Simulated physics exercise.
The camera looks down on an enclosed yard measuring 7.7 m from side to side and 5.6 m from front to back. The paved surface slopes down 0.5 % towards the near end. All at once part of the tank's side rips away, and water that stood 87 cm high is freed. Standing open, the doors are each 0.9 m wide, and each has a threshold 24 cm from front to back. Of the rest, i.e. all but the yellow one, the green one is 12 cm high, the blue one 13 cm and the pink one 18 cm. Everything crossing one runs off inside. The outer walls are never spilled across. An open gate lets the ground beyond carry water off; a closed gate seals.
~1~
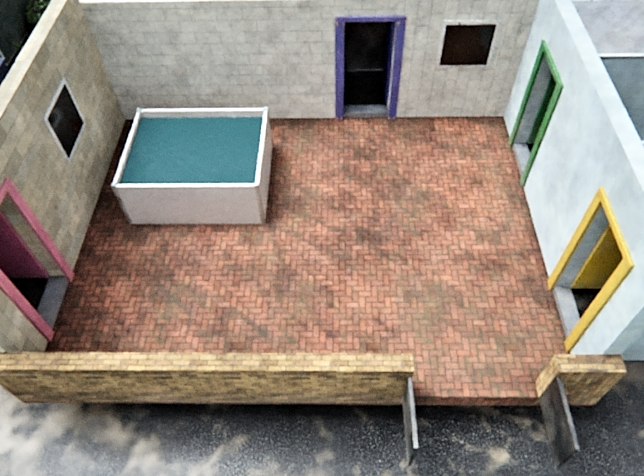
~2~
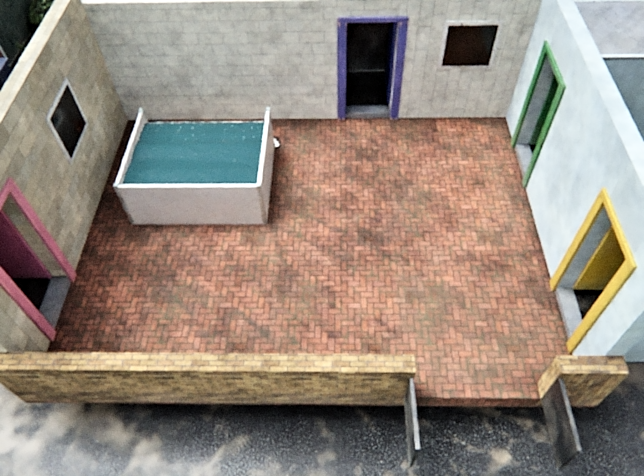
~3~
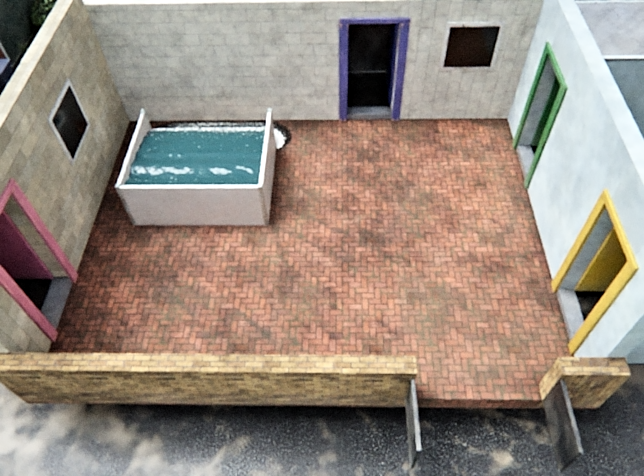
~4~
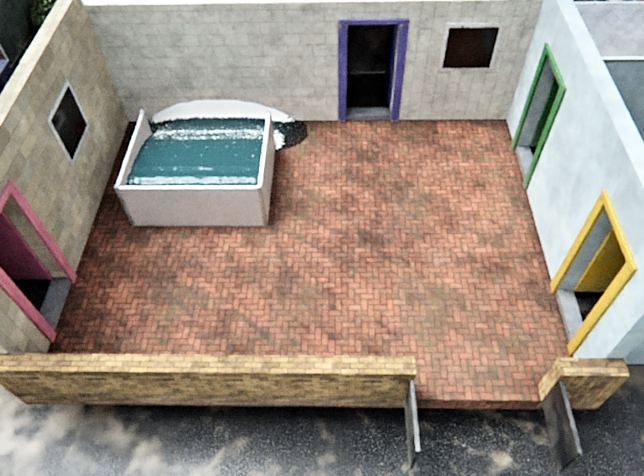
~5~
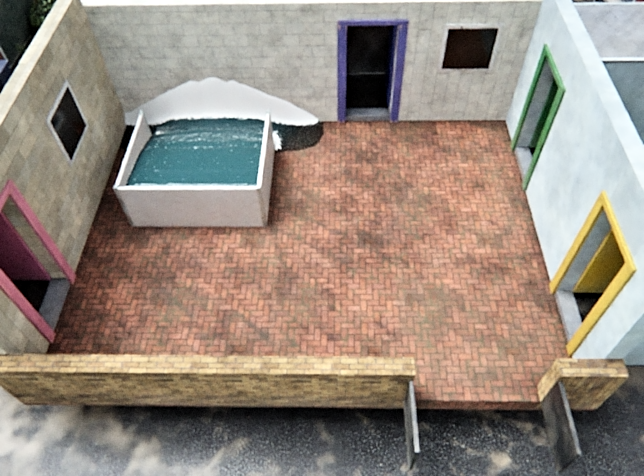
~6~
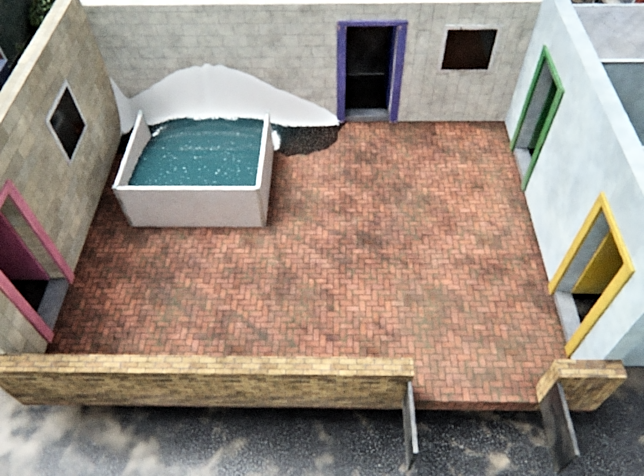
Water spilling over the far side of a white tank, splashing up the back wall and spreading right towards the purple door.
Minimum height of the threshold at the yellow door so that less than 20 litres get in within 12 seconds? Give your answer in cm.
Roughly 11.5 cm.
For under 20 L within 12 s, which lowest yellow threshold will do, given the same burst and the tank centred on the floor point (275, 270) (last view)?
In this case, 9.0 cm or so.
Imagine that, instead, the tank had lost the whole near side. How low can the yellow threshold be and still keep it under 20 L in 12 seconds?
A height of around 18 cm.
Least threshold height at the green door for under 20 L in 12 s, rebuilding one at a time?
Green door - some 20 centimetres.
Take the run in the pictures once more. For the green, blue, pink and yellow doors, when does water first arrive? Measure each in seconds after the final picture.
Reading them off: Green 1.3 s, then blue 0.1 s, then pink 1.2 s, then yellow 2.4 s.
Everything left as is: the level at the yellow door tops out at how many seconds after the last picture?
I'd say near 7.0 seconds.
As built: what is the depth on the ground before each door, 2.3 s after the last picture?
Green door 23 cm, blue door 8 cm, pink door 13 cm, yellow door 1 cm.
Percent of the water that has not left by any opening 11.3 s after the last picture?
I'd put it at about 76 per cent.
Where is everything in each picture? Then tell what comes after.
The first picture shows still water, 87 cm deep, in the tank at (195, 149); the yellow door at (583, 278) is dry.
In the second picture, the front is at a hidden place, 0.4 m from the gap on the far side; 0.7 m2 of floor is wet, 87 cm left at the back.
In the third picture, the front is at a hidden place, 0.8 m from the gap on the far side; 1.9 m2 of floor is wet, 85 cm left at the back.
In the fourth picture, the gap is on the far side, the front 1.0 m out at (298, 121); the back of the tank holds 77 cm.
In the fifth picture, the front is at (321, 121), 1.3 m from the gap on the far side; 3.2 m2 of floor is wet, 75 cm left at the back.
In the sixth picture, the front is at (344, 121), 1.7 m from the gap on the far side; 3.2 m2 of floor is wet, 70 cm left at the back; the yellow door at (584, 283), 6.8 m from the gap, is still 5.5 m from the nearest water.
Then, 0.7 s after the last picture water covers 20 % of the floor, deepest (73 cm) near (128, 122); it has not reached the yellow door.
Then, 2.3 s after the last picture water covers 55 % of the floor, deepest (46 cm) near (40, 368); it has not reached the yellow door.
Then, 11.3 s after the last picture water covers 95 % of the floor, deepest (10 cm) near (570, 386); 9 cm at the yellow door, 32 litres in over its 10 cm threshold.
At the yellow door as built, the water peaked near 17 cm, 6.9 s after the last picture.
With a threshold of 10.5 cm, 28 litres would have come in within the 12 s; with 14 cm, 8 litres. So under 20 litres takes about 11.5 cm.
